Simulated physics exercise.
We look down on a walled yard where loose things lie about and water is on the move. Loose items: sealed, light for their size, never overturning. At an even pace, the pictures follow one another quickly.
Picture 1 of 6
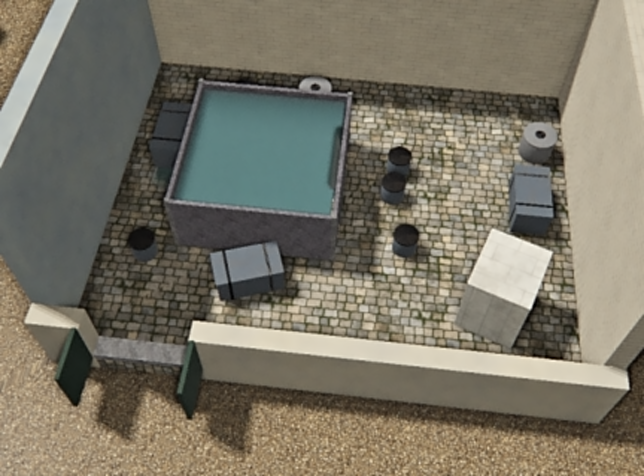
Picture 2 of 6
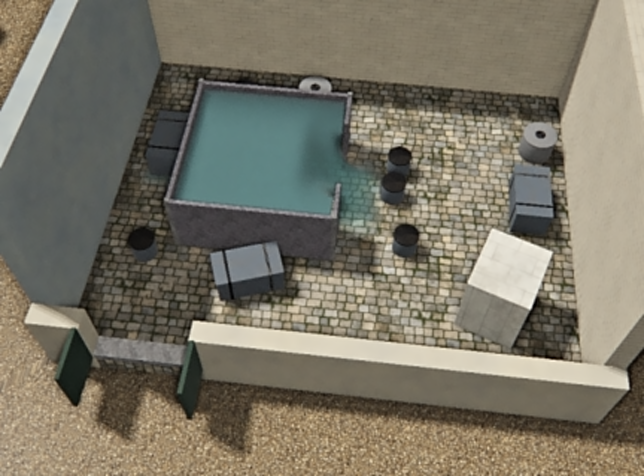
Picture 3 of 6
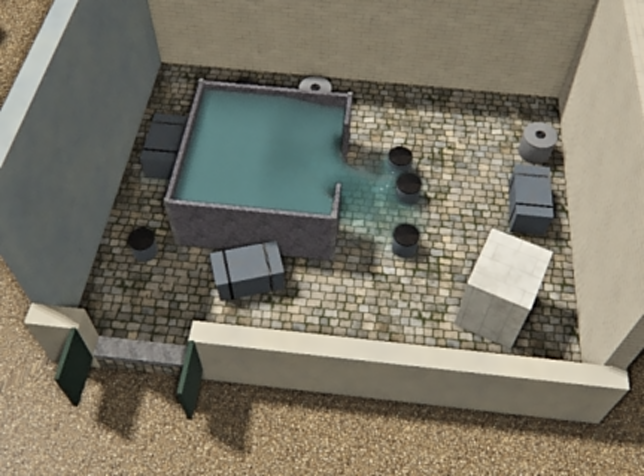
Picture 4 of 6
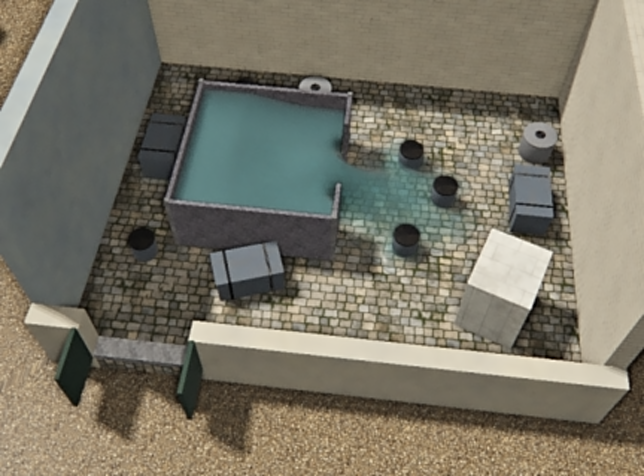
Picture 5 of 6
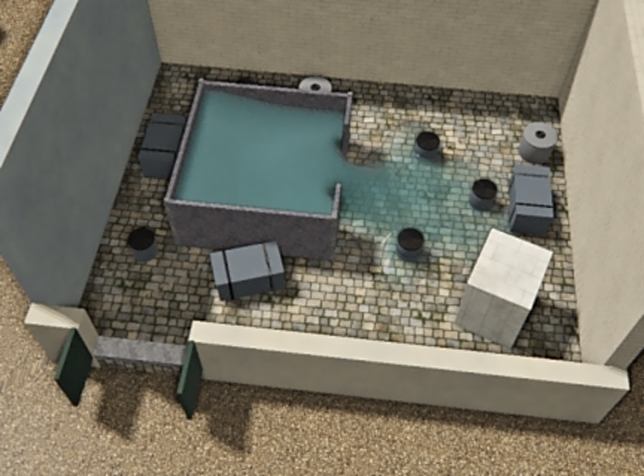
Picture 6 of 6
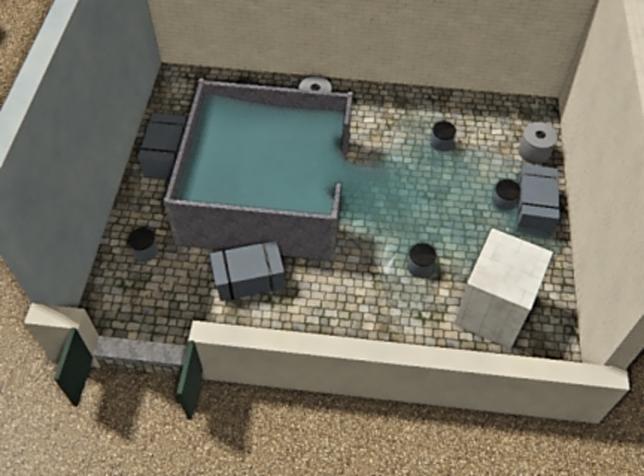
Water poured out through a gap in the right side of a raised pool and spread across the cobbled yard, pushing three dark pails away, one of them up against a grey box at right.
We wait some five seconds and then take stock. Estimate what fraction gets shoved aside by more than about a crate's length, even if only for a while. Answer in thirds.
Two thirds or more.
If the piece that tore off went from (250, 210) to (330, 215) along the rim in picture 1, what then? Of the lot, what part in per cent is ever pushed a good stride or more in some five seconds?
About 50 per cent.
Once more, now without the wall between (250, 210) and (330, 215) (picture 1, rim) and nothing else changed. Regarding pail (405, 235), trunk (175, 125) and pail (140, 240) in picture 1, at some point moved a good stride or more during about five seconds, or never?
Results in order: Stayed short / cleared that distance / cleared that distance.
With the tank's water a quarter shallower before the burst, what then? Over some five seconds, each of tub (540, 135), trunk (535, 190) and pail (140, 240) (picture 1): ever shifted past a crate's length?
Object 1: Passed the mark. Object 2: Passed the mark. Object 3: Stayed below the mark.
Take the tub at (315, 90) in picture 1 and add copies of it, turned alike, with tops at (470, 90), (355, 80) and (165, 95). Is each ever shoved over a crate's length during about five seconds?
Shoved clear, shoved clear, stays put.
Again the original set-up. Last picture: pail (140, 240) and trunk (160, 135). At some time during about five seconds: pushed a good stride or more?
The first: Doesn't reach it. The second: Doesn't reach it.
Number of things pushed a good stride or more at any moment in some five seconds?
I count 8.
A moment on, 3 of 10 are well off their spots; 1 afloat.
Next, 4 of 10 are well off their spots; 5 afloat.
Later, 5 of 10 are well off their spots; 4 afloat.
In the end, 8 of 10 are well off their spots, and 8 have been at some point; 4 afloat.
